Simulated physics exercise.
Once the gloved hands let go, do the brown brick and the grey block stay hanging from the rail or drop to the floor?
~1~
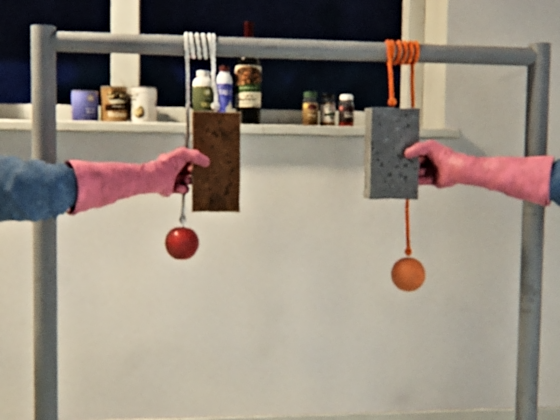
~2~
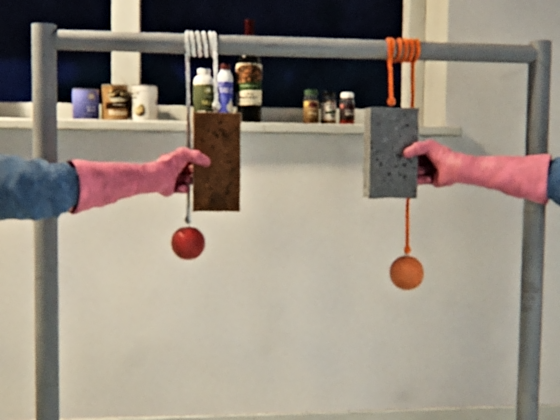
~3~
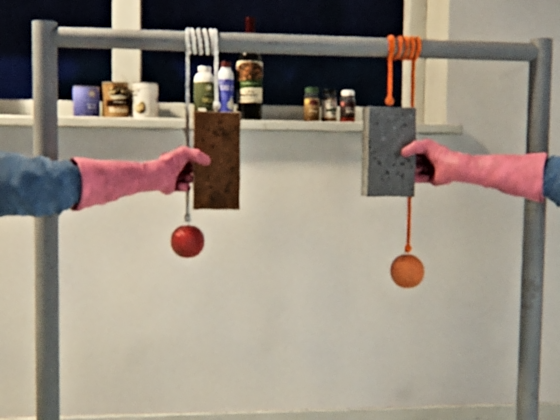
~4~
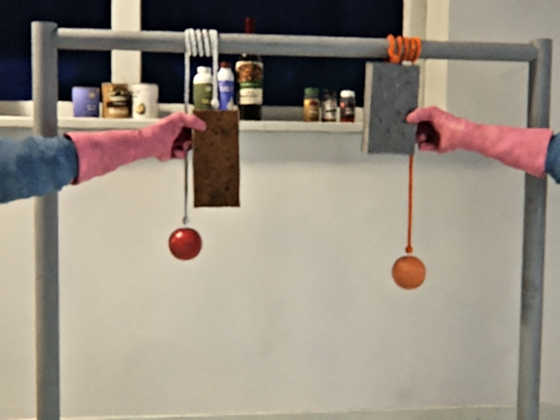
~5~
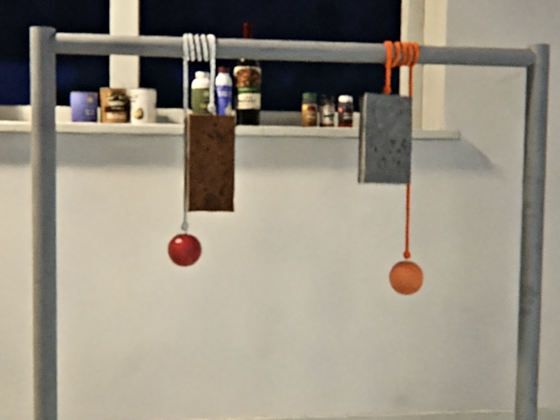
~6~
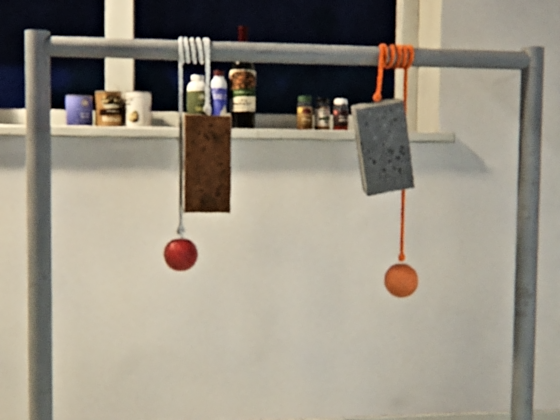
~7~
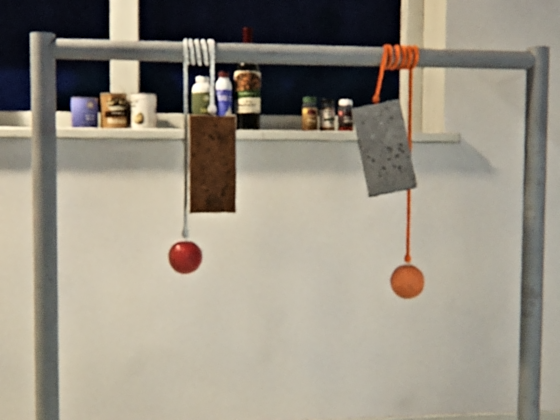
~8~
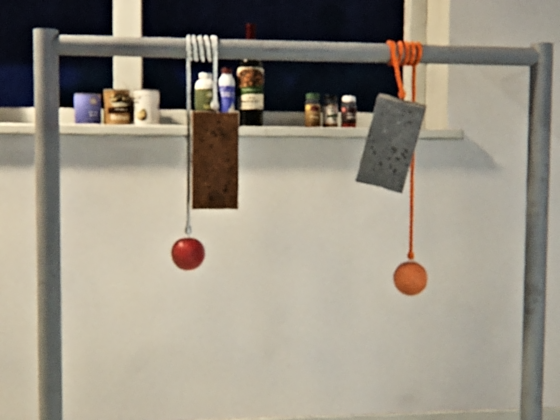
They both stay hanging. The brown brick keeps its height, and the grey block settles a little and tilts but remains held up by its orange cord.
